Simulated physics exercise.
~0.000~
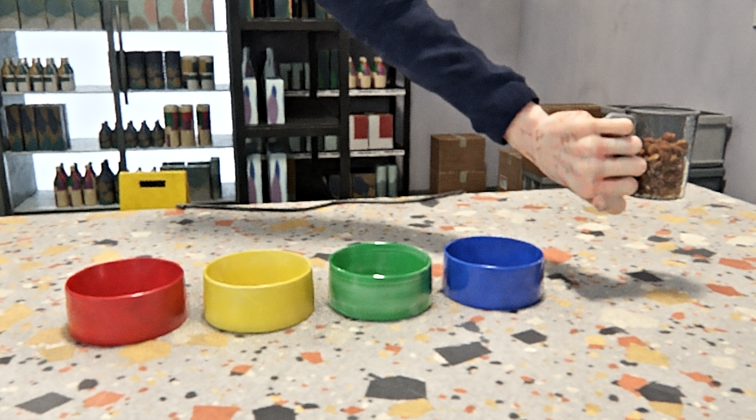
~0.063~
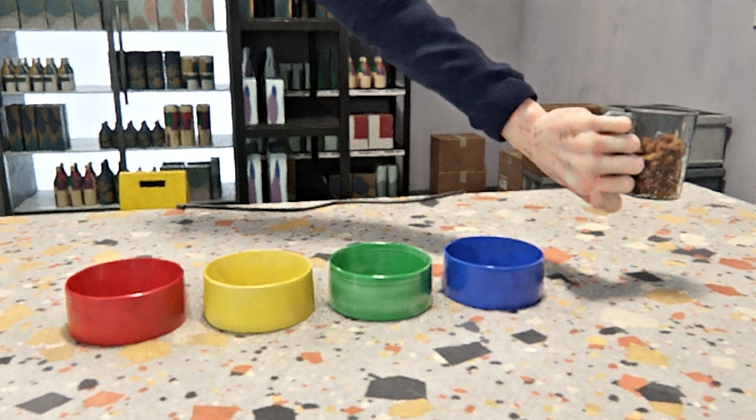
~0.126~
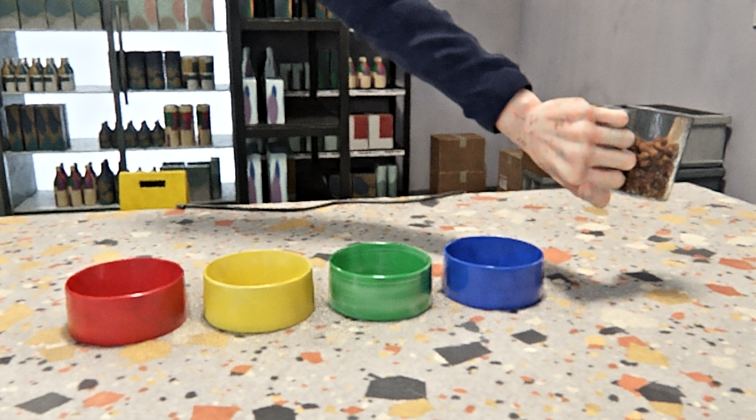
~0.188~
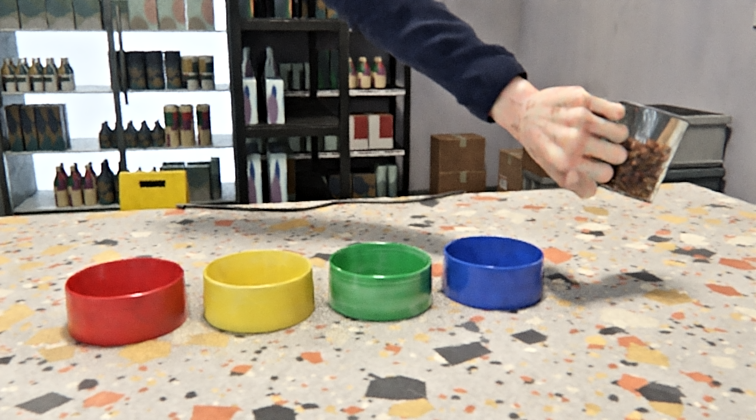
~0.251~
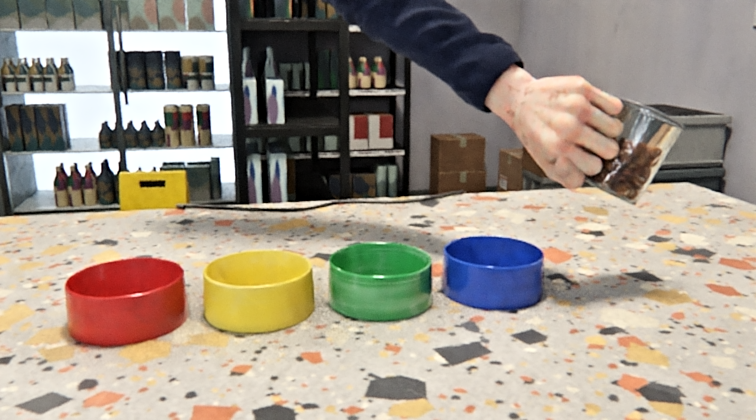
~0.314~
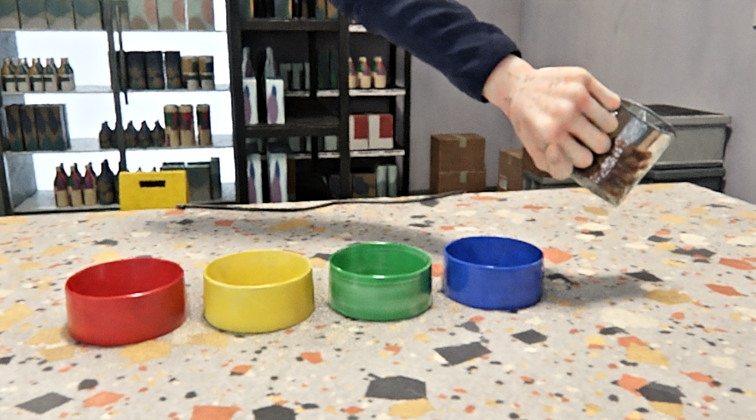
A hand holding a glass cup of brown dog kibble tilted it steadily and moved it slightly left, above a speckled table where red, yellow, green and blue dishes sat still in a row.
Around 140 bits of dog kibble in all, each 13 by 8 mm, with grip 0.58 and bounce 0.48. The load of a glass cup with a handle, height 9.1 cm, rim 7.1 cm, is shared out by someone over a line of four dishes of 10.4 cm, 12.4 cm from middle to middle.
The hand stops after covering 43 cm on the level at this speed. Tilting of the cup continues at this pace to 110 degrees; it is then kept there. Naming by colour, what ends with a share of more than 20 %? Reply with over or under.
Red under, blue over, green under, yellow under, counter over.
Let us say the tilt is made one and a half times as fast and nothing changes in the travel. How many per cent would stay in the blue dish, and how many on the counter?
In that case the blue dish gets 20 while the counter gets 60.
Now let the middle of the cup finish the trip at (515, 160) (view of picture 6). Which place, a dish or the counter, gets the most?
Result: Largest portion at counter.
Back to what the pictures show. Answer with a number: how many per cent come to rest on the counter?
Near 35 percent, roughly speaking.
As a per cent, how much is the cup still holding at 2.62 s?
About 15 per cent.
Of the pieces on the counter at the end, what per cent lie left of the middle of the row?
Share on that side: Roughly 0 %.
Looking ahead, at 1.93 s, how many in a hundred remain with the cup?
Around 20 in a hundred.
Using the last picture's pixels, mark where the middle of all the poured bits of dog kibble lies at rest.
Somewhere around (508, 281) in the final frame.
After 1.29 s, tilt 110 degrees; cup holds 45 %, blue 20 %.
After 1.93 s, tilt 110 degrees; cup holds 20 %, blue 45 %.
After 2.62 s, tilt 110 degrees; cup holds 15 %, blue 45 %, green 5 %.
By 2.9 s all is still; red 0 %, blue 45 %, green 5 %, yellow 0 %, counter 35 %, cup 15 %.
